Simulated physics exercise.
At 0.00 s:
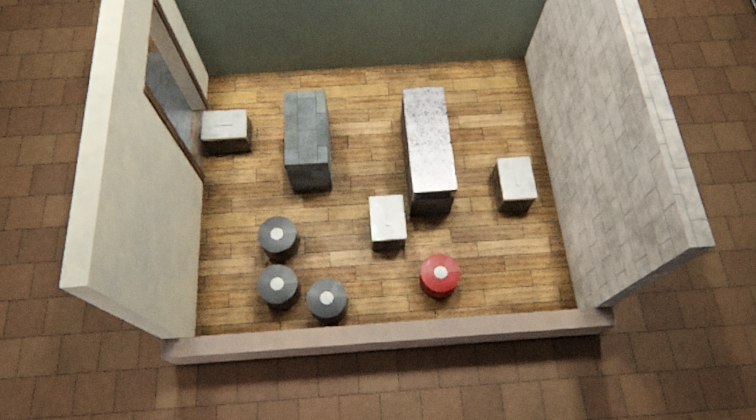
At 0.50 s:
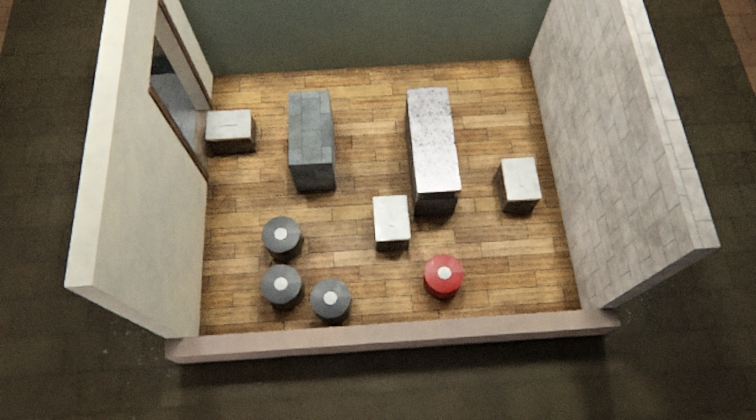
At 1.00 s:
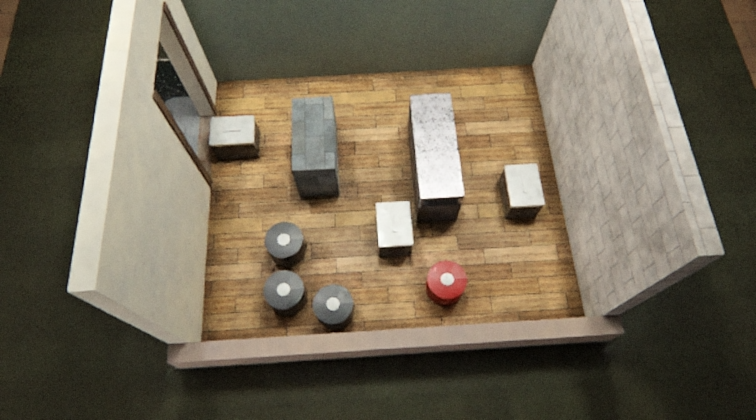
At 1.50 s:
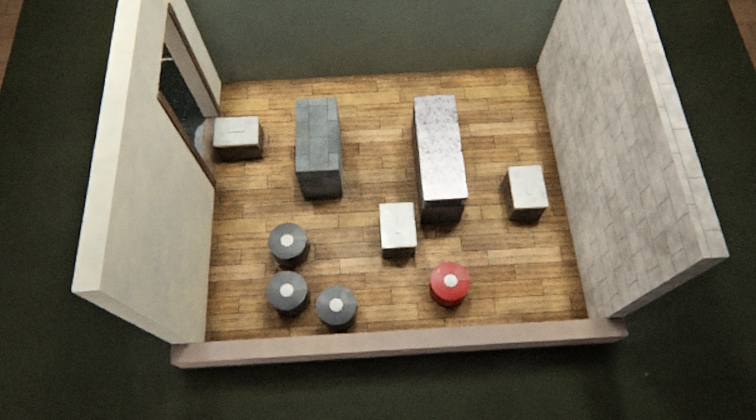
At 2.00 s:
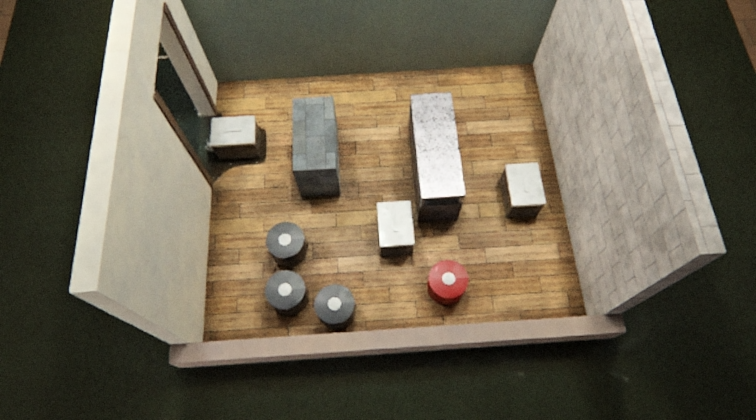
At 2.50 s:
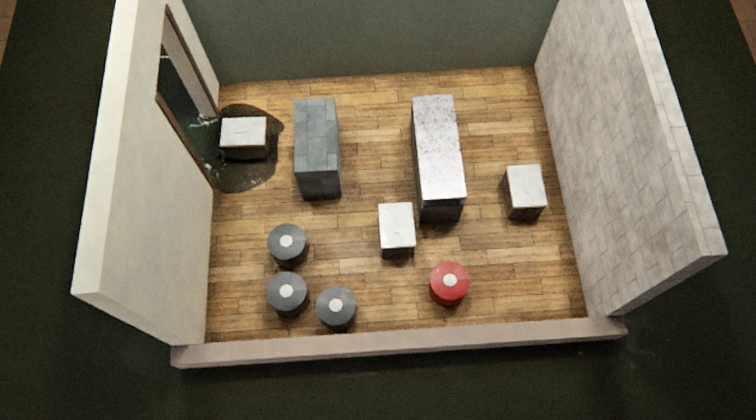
In a small shop, dark water enters by the doorway and surrounds a pale chest.
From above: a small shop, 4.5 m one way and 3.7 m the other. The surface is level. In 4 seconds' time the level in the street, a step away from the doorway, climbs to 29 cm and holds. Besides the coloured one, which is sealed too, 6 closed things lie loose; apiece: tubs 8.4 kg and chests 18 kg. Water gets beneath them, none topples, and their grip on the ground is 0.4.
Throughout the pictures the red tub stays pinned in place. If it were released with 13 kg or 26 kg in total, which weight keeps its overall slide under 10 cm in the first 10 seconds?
Extra weight is needed.
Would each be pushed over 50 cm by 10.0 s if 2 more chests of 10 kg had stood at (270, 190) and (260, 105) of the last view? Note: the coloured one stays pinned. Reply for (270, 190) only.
Its shift comes out greater than that.
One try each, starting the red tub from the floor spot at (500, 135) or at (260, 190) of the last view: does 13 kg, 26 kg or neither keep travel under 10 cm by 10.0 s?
Log: Try 1 neither pick works; try 2 neither pick works.
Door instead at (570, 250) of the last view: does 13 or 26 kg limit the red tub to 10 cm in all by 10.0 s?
Result: Neither option suffices.
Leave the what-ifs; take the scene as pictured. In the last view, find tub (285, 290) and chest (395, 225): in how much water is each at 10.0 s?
11 and 8 cm.
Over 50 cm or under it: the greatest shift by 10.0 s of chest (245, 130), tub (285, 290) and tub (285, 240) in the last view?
Respectively: Exceeded, exceeded, exceeded.
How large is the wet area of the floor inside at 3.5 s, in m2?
Wet area: Approx. 3.5 m2.
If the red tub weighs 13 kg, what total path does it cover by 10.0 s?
Total path: Approx. 80 cm.
After 3.5 s the red tub would be 0 cm from its start with 13 kg and 0 cm from its start with 26 kg; 0 cm of water round it then.
After 4.5 s the red tub would be 0 cm from its start with 13 kg and 0 cm from its start with 26 kg; 0 cm of water round it then.
After 7.0 s the red tub would be 0 cm from its start with 13 kg and 0 cm from its start with 26 kg; 4 cm of water round it then.
After 10.0 s the red tub would be 71 cm from its start with 13 kg and 2 cm from its start with 26 kg; 10 cm of water round it then.
